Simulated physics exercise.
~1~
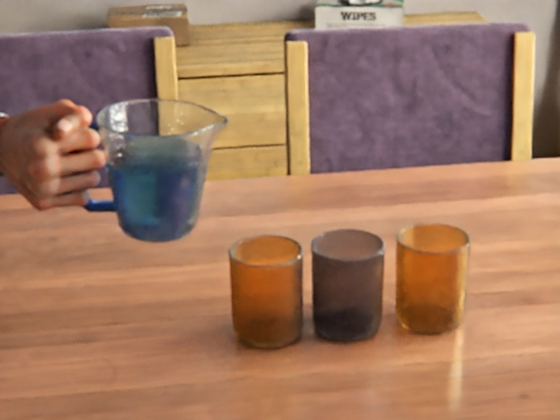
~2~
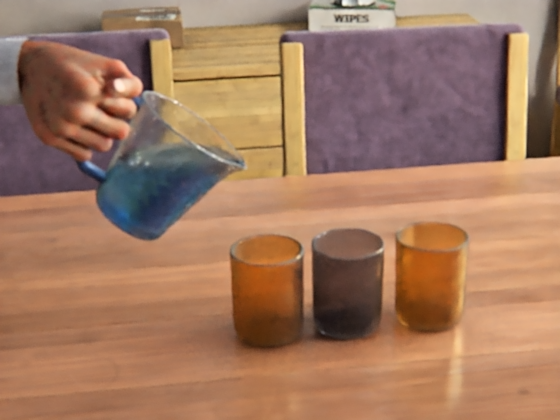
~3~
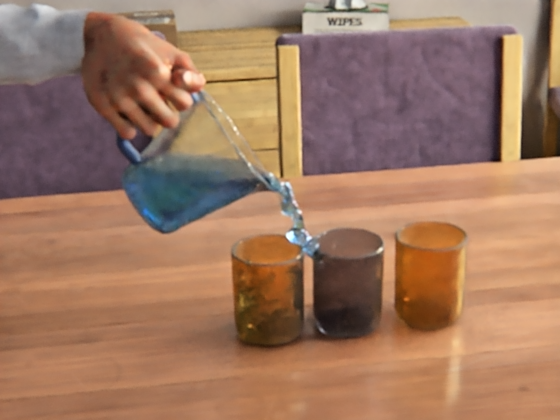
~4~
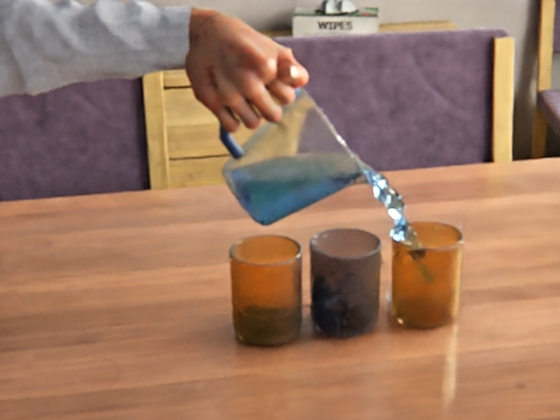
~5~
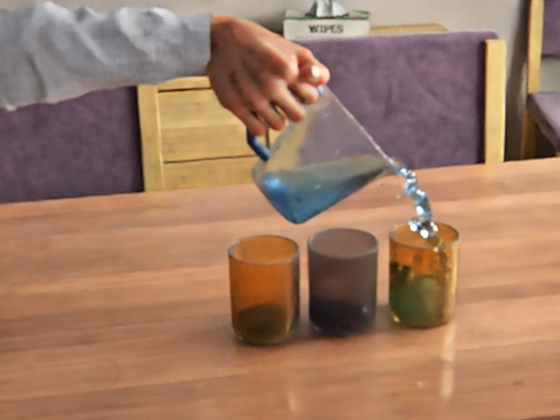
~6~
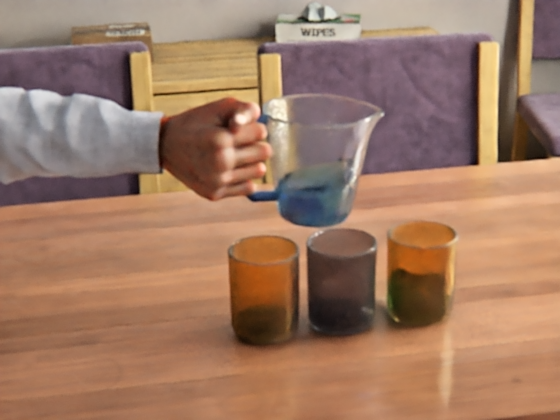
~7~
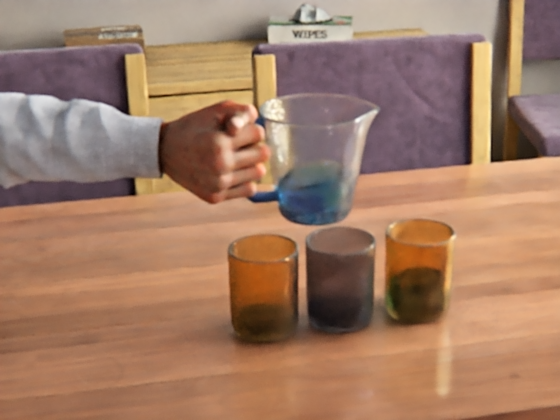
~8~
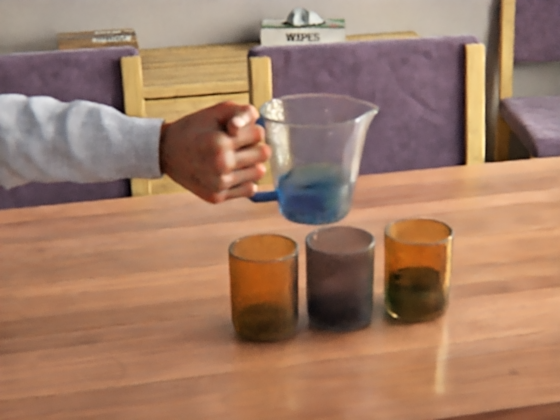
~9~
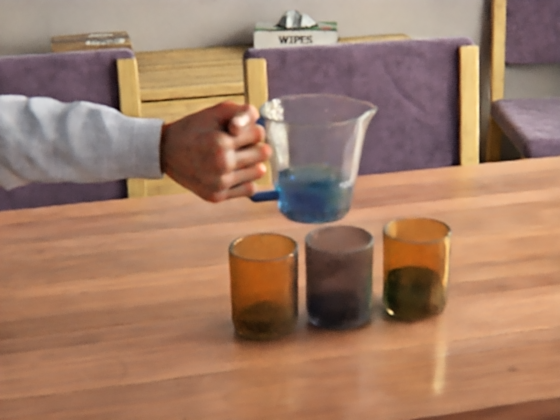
A hand tilted a measuring jug of blue water and poured while moving right across three glasses in a row on a wooden table, then turned it upright, leaving some water in each glass and a little still in the jug.
